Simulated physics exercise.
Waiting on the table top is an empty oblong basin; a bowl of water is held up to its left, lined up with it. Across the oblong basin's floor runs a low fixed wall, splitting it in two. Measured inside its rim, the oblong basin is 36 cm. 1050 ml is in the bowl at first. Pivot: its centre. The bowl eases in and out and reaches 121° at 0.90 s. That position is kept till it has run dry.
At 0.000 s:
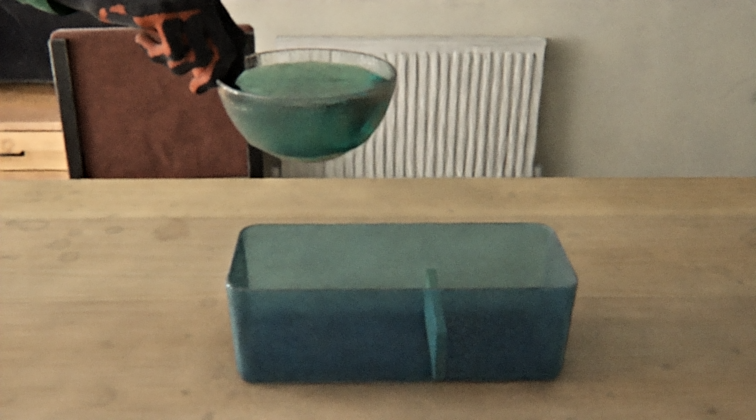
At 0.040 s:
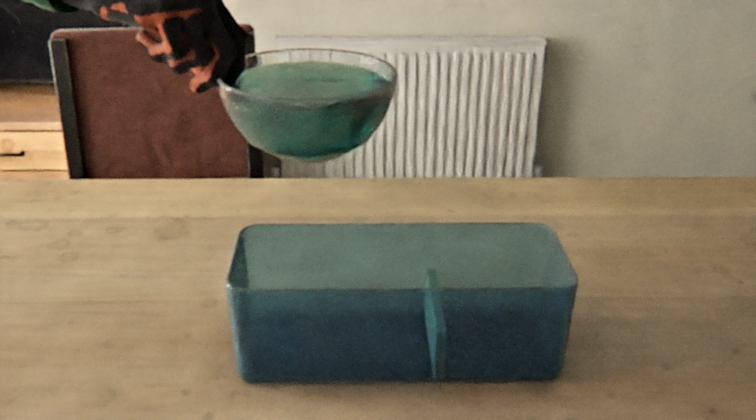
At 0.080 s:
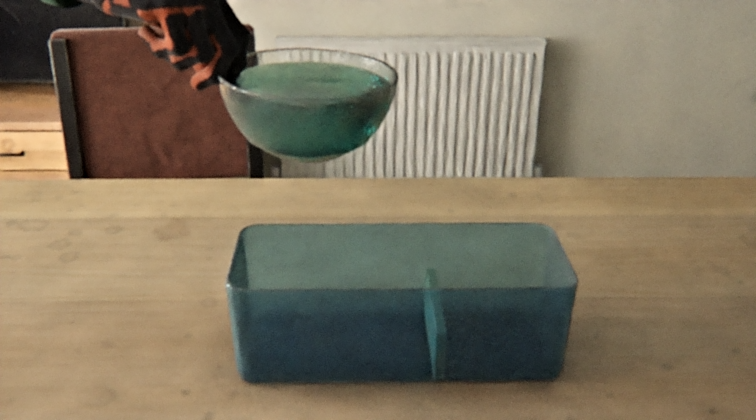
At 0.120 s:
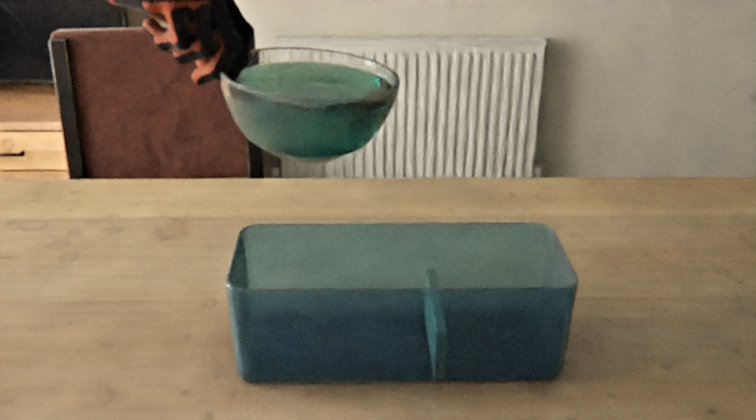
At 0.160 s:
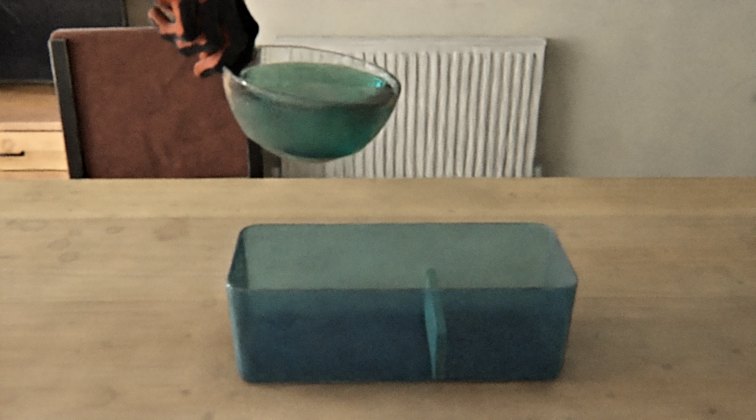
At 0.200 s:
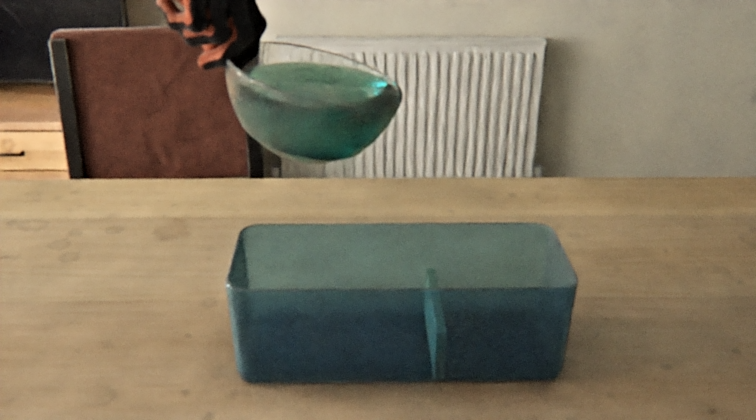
A hand slowly tilts a glass bowl of water rightward above a divided basin.
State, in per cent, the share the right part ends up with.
The right part ends up with roughly 51 %.
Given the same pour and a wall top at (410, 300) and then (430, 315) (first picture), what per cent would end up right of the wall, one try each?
Around 75 and 50 percent, in that order.
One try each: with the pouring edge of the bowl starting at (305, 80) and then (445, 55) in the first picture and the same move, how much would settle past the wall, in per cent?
It comes to 10 per cent, and then 75 per cent.
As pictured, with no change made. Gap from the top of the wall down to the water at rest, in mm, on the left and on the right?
Roughly 46 mm on the left side and roughly 32 mm on the right.
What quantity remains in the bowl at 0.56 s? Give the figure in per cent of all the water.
24 %.
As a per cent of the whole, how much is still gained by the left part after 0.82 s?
About 4 percent, give or take.
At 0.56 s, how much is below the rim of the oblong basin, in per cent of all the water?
About 24%.
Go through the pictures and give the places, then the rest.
The first frame shows tilt 0°; pouring edge (396, 74); surface from (224, 82) to (391, 82); the oblong basin's rim runs from (234, 257) to (564, 255); the wall's top is at (436, 299).
The second frame shows tilt 1°; pouring edge (396, 75); surface from (224, 82) to (391, 83).
The third frame shows tilt 2°; pouring edge (397, 77); surface from (225, 80) to (392, 84).
The fourth frame shows tilt 5°; pouring edge (398, 82); surface from (227, 79) to (393, 87).
The fifth frame shows tilt 9°; pouring edge (400, 88); surface from (229, 79) to (396, 88).
The sixth frame shows tilt 14°; pouring edge (401, 96); surface from (233, 78) to (399, 89).
By 0.56 s the tilt is 83° and 24 per cent is still to pour, 1 is left of the wall and 22 right of it.
By 0.82 s the tilt is 119° and 0 per cent is still to pour, 38 is left of the wall and 47 right of it.
By 1.10 s the tilt is 121° and 0 per cent is still to pour, 41 is left of the wall and 52 right of it.
By 1.40 s the tilt is 121° and 0 per cent is still to pour, 41 is left of the wall and 51 right of it.
At rest 41 per cent lies left of the wall, 51 right of it and 7 outside.
